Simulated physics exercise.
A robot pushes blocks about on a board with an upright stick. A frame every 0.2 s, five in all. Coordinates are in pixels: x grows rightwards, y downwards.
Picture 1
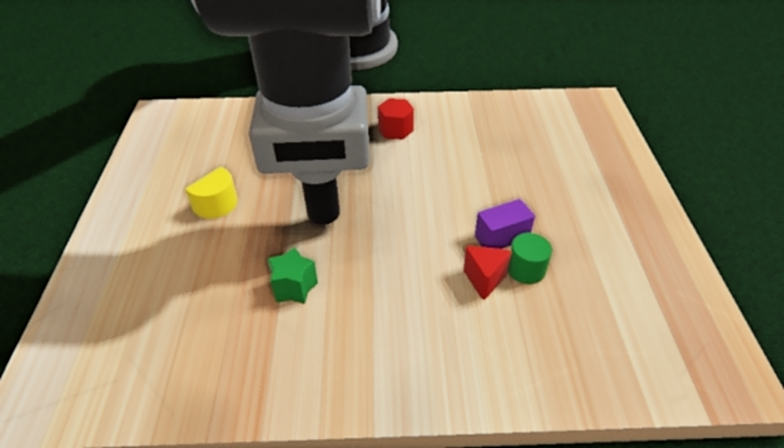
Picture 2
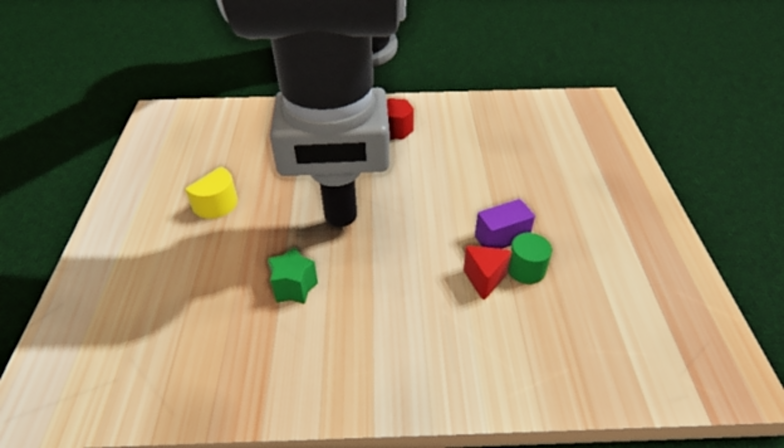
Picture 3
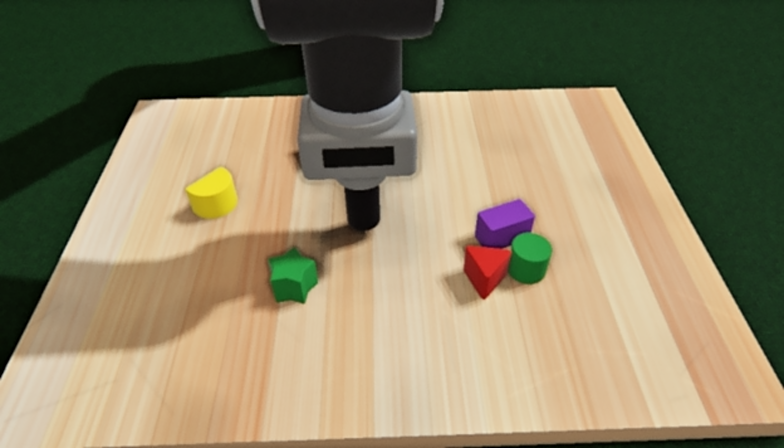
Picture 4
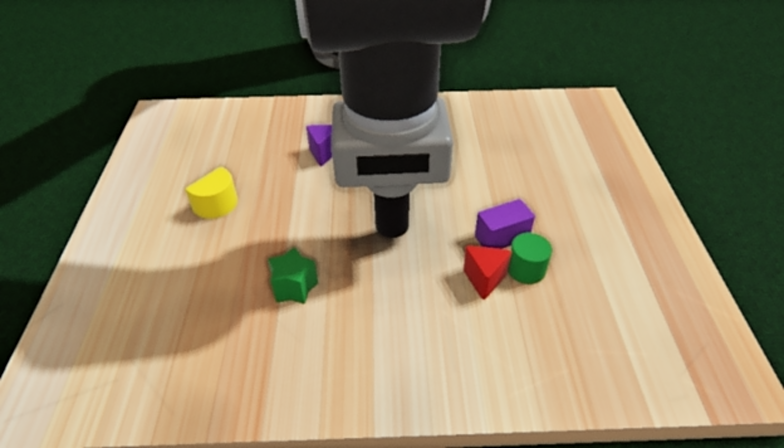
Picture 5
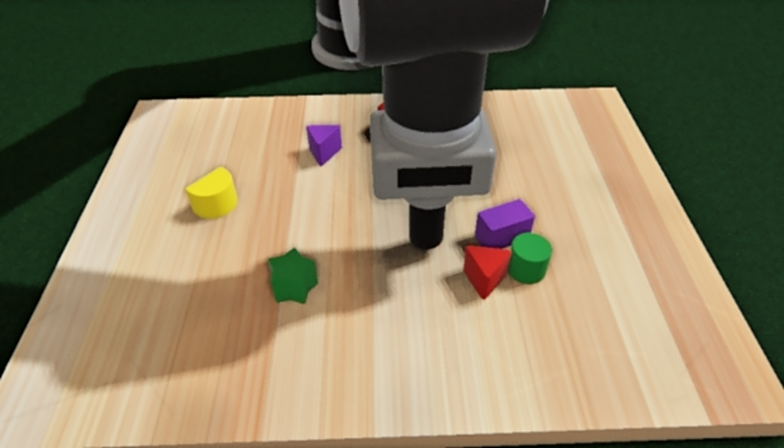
A grey and black robot arm with a short, dark upright stick hangs over a pale striped wooden board on a dark green surface, seen from above at an angle. A yellow block sits left, a green star near the middle, purple, red and green blocks clustered right, and red and purple ones behind. The arm glides steadily right toward the cluster, touching nothing, while the camera stays still.
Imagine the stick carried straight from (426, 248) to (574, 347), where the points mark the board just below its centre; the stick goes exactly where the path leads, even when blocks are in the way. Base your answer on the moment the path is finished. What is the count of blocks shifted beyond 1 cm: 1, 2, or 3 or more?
Only one of them.
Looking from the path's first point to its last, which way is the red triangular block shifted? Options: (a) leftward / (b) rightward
a - leftward.
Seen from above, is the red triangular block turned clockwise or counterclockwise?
The red triangular block rotates counterclockwise.
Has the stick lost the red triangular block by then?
I believe so.
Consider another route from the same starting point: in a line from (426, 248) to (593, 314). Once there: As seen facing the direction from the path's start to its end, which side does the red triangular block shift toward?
It's going to go right.
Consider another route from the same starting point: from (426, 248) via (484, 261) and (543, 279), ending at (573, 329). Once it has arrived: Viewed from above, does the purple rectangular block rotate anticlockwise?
Final answer: Yes.
What follows on the original path. One third of the way, stick at (472, 269); red triangular block at (515, 274).
Two thirds of the way, stick at (522, 302); red triangular block at (573, 299), turned 30° anticlockwise.
At the end, stick at (578, 338); red triangular block at (611, 308), turned 115° anticlockwise; green circle not moved.
